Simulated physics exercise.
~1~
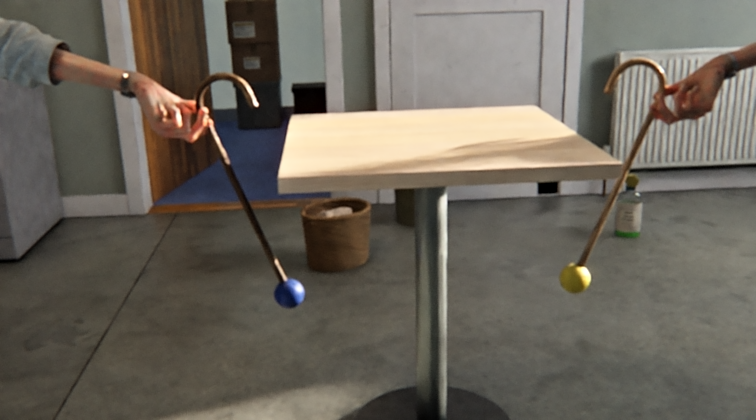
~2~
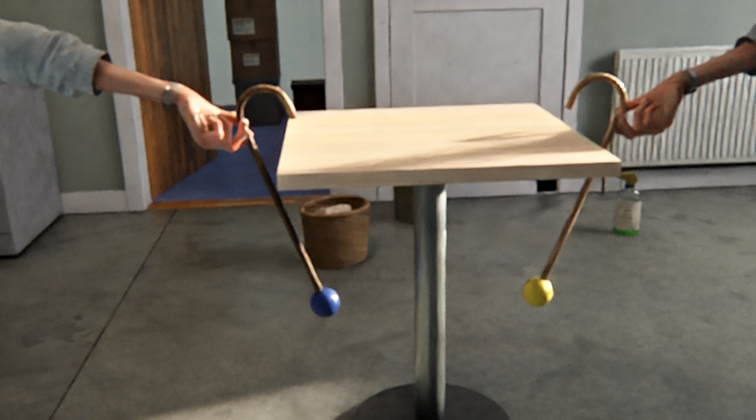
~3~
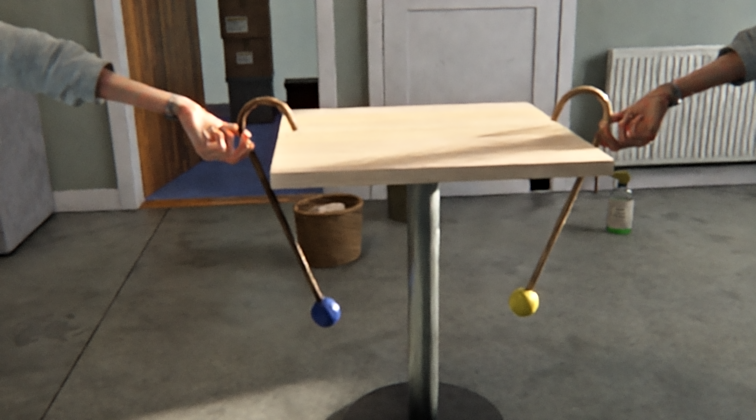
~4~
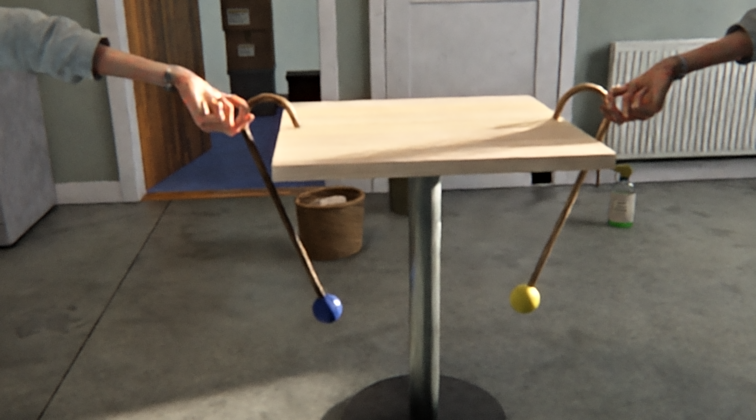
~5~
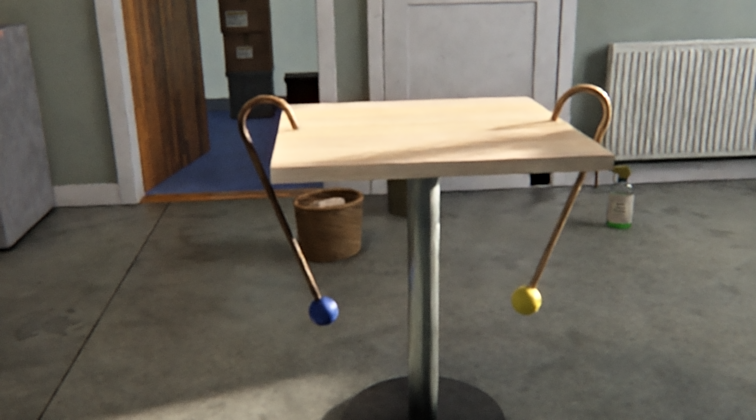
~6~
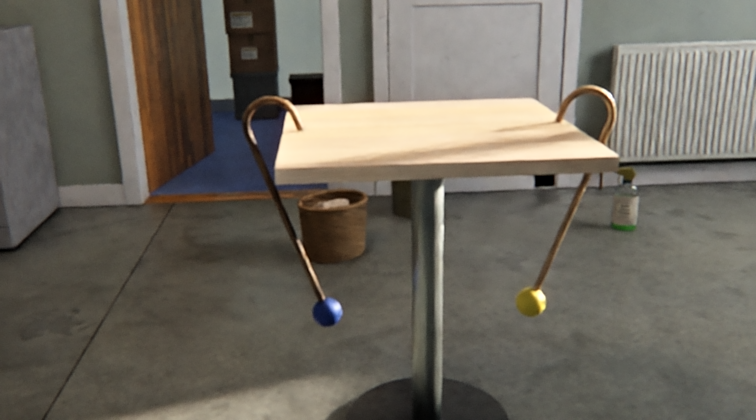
In a room, two hands hook ball-ended canes onto a table's edges, leaving both hanging.
